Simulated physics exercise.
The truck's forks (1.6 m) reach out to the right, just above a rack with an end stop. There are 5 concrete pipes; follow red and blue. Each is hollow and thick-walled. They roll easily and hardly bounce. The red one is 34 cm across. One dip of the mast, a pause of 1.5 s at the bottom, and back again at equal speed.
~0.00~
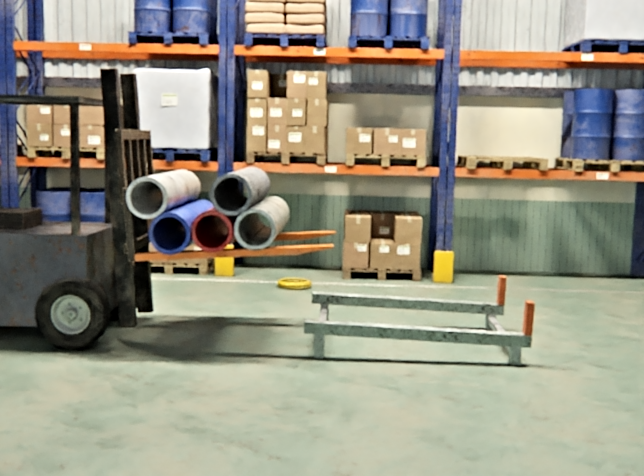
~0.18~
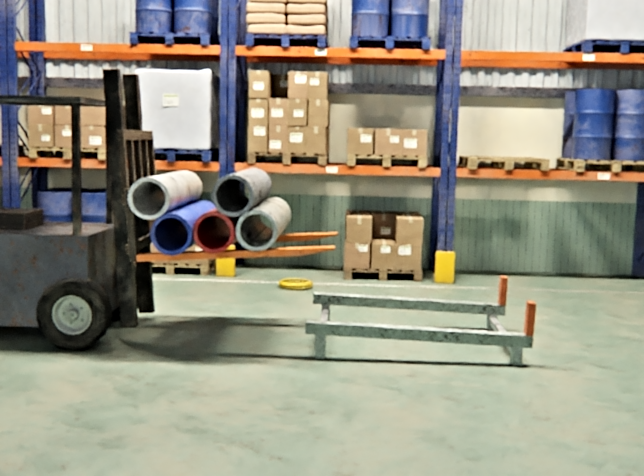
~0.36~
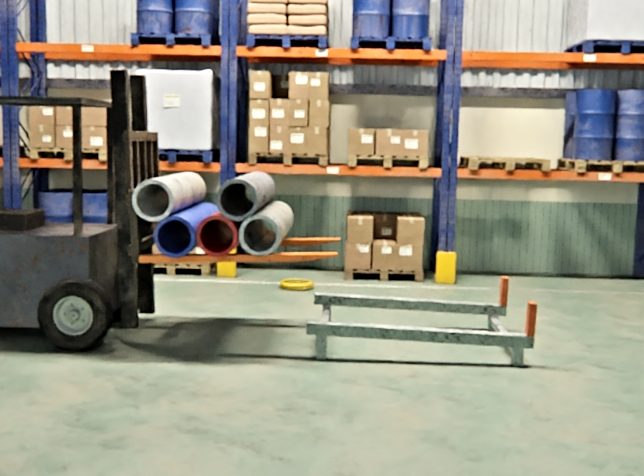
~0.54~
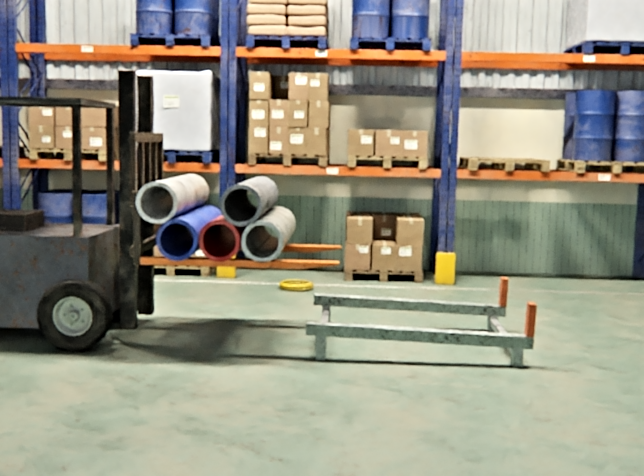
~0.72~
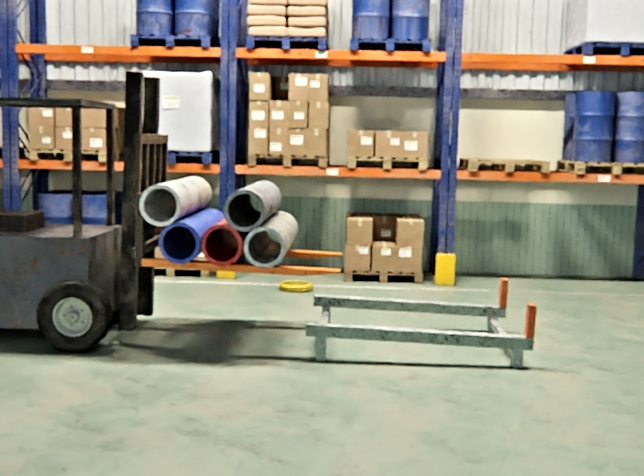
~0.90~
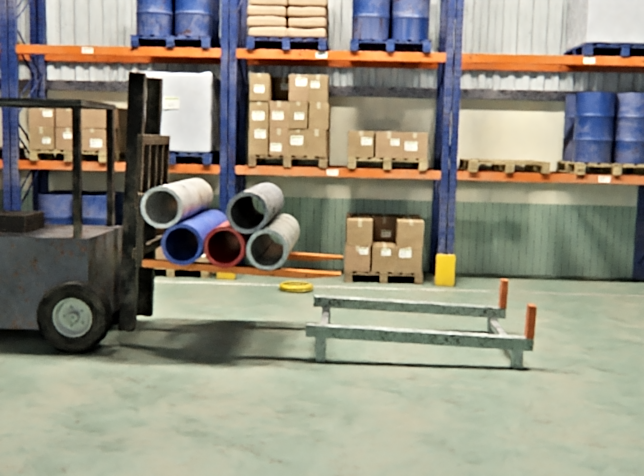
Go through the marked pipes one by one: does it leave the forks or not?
Red is kept aboard, blue stays on the forks.
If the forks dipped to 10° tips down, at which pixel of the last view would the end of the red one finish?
Around (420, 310).
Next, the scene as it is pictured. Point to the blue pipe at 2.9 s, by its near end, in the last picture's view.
At about (239, 238).
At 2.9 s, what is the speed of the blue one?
Roughly 0.3 m/s.
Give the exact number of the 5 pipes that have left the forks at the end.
The count is 0.
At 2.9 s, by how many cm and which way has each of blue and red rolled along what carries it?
Blue 50 right, red 50 right.
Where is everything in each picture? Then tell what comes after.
In the first frame, red (212, 232), blue (170, 234); forks 4° tips up; tips at (330, 246); 3 of the 5 lie directly on the forks.
In the second frame, red (213, 233), blue (172, 234); forks 4° tips up.
In the third frame, red (217, 236), blue (175, 237); forks 2° tips up.
In the fourth frame, red (219, 241), blue (177, 240); forks level; tips at (335, 263).
In the fifth frame, red (222, 245), blue (180, 243); forks 2° tips down.
In the sixth frame, red (224, 247), blue (182, 244); forks 2° tips down; tips at (337, 274).
By 2.9 s, red is on the forks, 45 cm from the tips, rolling right; blue is on the forks, 80 cm from the tips, rolling right; 0 gone from the forks.
Finally (5.6 s), red is on the forks, 80 cm from the tips; blue is on the forks, 115 cm from the tips; 0 gone from the forks.
